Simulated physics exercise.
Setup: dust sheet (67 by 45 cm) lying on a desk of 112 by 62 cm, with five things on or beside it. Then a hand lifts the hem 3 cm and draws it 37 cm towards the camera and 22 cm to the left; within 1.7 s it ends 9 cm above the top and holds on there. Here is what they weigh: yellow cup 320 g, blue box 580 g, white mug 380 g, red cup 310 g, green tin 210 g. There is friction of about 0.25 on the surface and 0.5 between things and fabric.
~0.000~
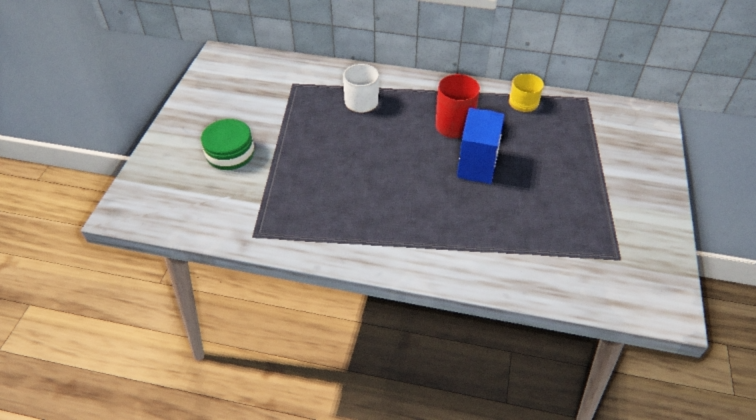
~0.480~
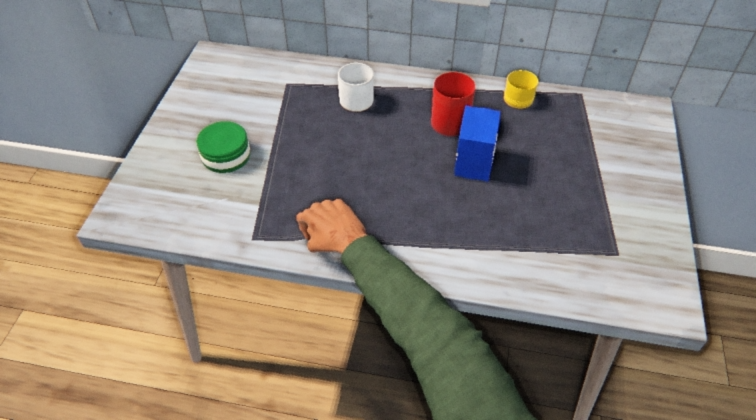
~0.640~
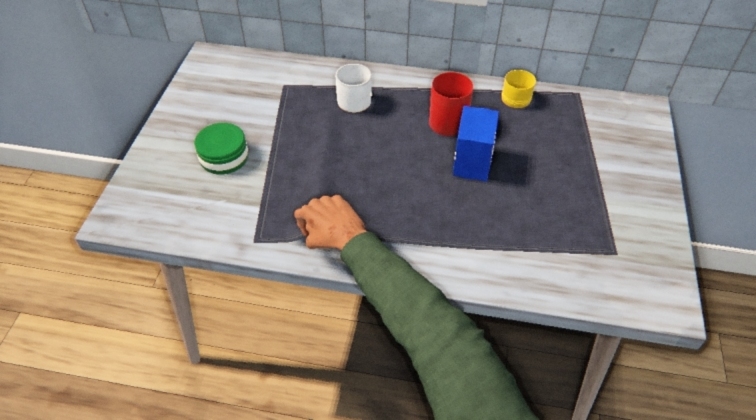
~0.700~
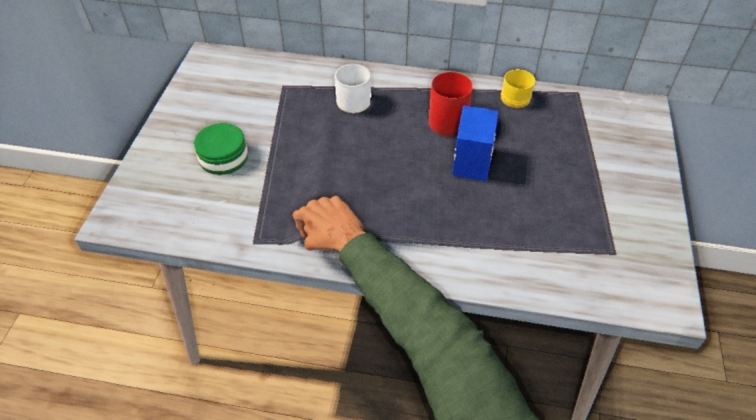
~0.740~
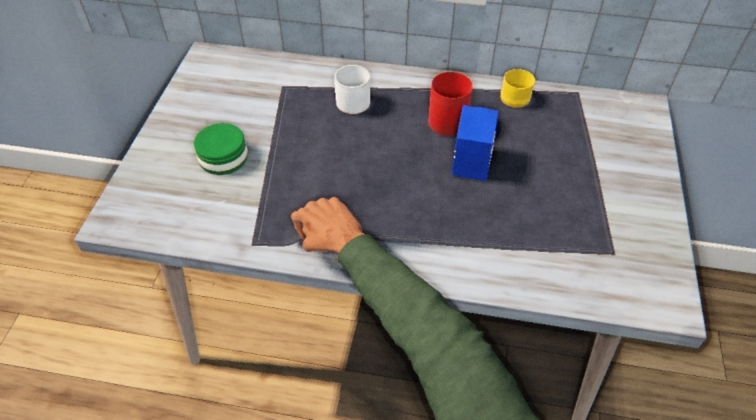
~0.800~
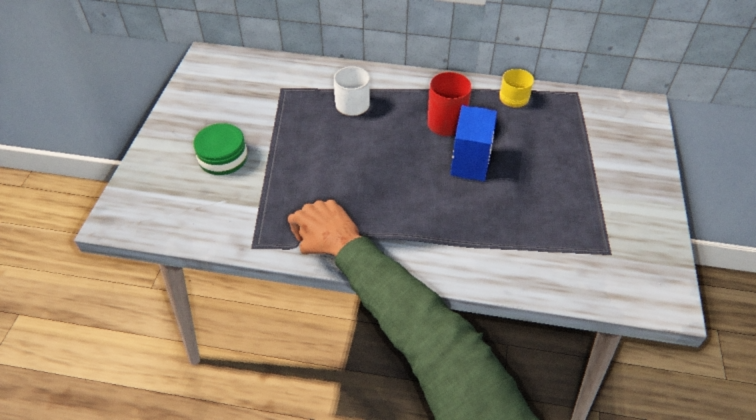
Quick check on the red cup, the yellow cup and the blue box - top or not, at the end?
In the end red cup: Overboard; yellow cup: Overboard; blue box: Overboard.
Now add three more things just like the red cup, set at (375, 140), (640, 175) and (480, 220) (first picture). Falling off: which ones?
Taking them one by one: Is lost, then is left on top, then is lost.
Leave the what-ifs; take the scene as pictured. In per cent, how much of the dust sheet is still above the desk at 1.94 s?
Some 50 in a hundred.
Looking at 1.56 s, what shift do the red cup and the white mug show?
Shift - red cup 30 cm, white mug 25 cm.
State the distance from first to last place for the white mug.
The white mug goes over the edge.
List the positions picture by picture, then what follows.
In the first frame, red cup (459, 87); yellow cup (528, 83); blue box (484, 126); dust sheet corners (252, 238) (293, 84) (588, 98) (621, 261).
In the second frame, dust sheet corners (286, 84) (582, 94); grip (310, 238).
In the third frame, dust sheet corners (284, 85) (579, 93); grip (309, 234).
In the fourth frame, dust sheet corners (283, 86) (579, 93); grip (307, 235).
In the fifth frame, dust sheet corners (282, 87) (579, 93); grip (306, 237).
In the sixth frame, red cup (451, 85); yellow cup (518, 79); blue box (477, 124); dust sheet corners (281, 88) (578, 93) (611, 256); grip (303, 239).
After 1.2 s, 95 % of the dust sheet is still over the top; red cup 12 cm off its start, yellow cup 11 cm off its start, blue box 11 cm off its start.
After 1.6 s, 70 % of the dust sheet is still over the top; red cup 28 cm off its start, yellow cup 26 cm off its start, blue box 26 cm off its start.
After 1.9 s, 50 % of the dust sheet is still over the top; red cup 41 cm off its start at (317, 205), blue box 39 cm off its start at (338, 251), yellow cup 39 cm off its start at (404, 179).
After 2.3 s, 30 % of the dust sheet is still over the top; blue box over the edge, yellow cup 54 cm off its start, red cup 51 cm off its start.
After 3.9 s, 0 % of the dust sheet is still over the top; blue box over the edge, red cup over the edge, yellow cup over the edge, white mug over the edge.
